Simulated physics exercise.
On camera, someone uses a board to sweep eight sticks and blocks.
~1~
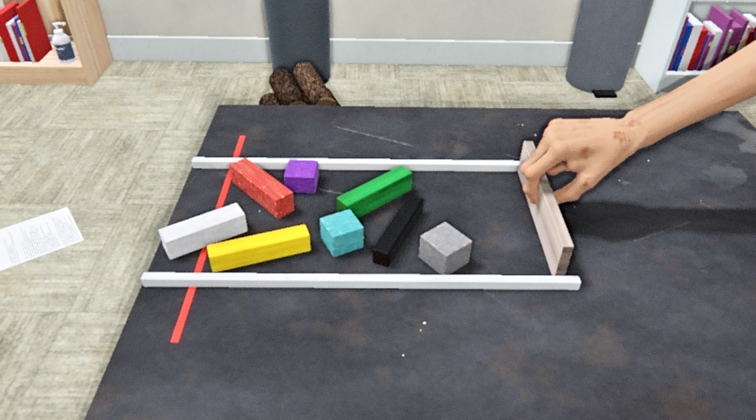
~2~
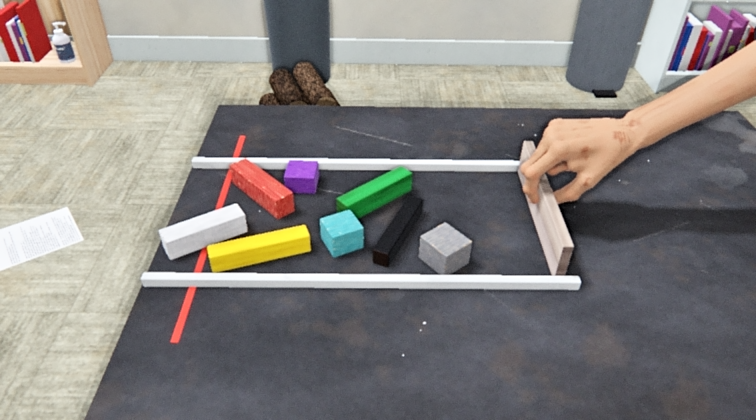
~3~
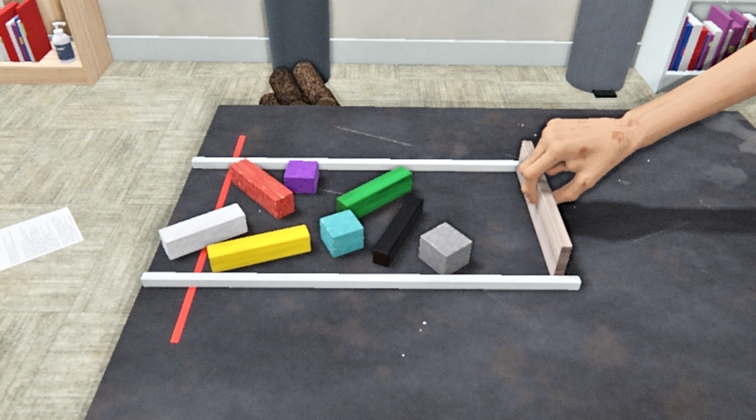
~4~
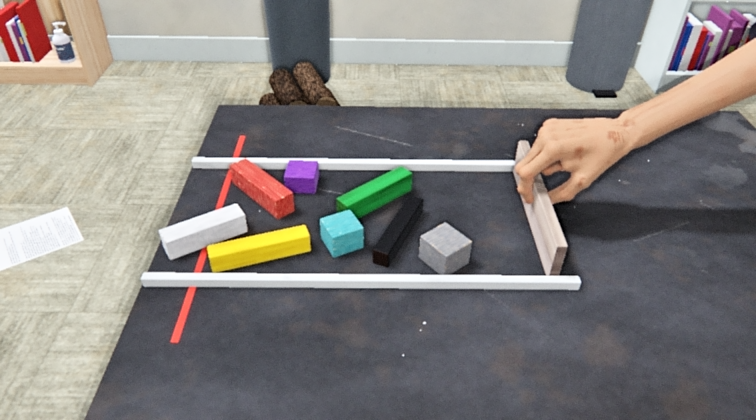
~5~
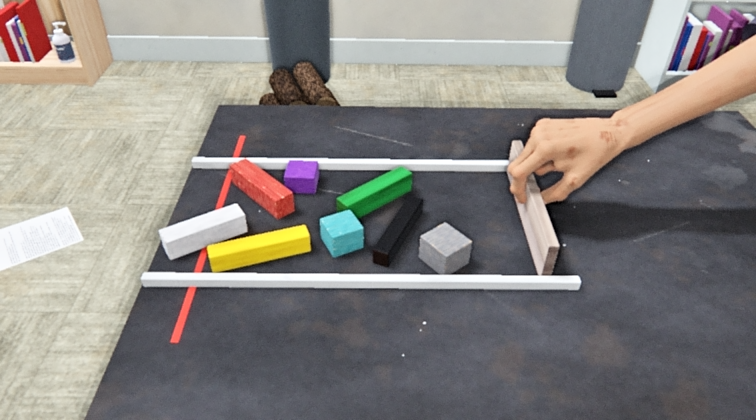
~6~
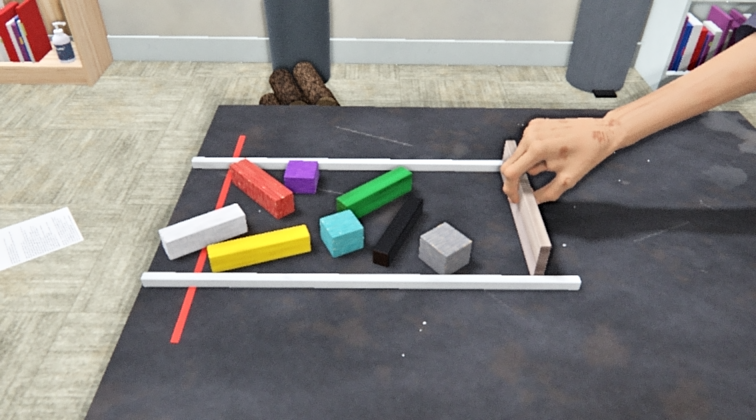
The footage shows a hand holding a wooden board upright between two white rails on a dark tabletop, then sliding it slightly left toward eight scattered coloured sticks and blocks, which stay still near a red line.
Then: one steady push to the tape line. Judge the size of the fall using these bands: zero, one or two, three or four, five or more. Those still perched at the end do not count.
Honestly, a fair few fall - three or four of them.
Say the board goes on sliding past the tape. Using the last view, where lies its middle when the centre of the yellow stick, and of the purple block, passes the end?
The yellow stick puts it at (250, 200), the purple block at (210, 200).
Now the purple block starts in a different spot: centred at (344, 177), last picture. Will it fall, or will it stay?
So the purple block keeps its spot.
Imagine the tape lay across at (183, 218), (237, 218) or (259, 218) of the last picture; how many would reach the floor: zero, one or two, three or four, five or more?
In order of the places: More than four; either three or four; no fall at all.
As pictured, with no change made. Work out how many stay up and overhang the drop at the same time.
Result: 3.
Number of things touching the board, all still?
So the total is 3.
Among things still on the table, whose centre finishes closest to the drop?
The purple block is the one.
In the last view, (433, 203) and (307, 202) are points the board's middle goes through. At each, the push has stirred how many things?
The number moved is 2 and then 8.
Soon after, none off yet; white bar at rest near (205, 231); red bar at rest near (261, 188); yellow stick at rest near (258, 250).
At rest, the number that fall off is three or four; fallen, turquoise block, yellow stick, red bar and white bar.
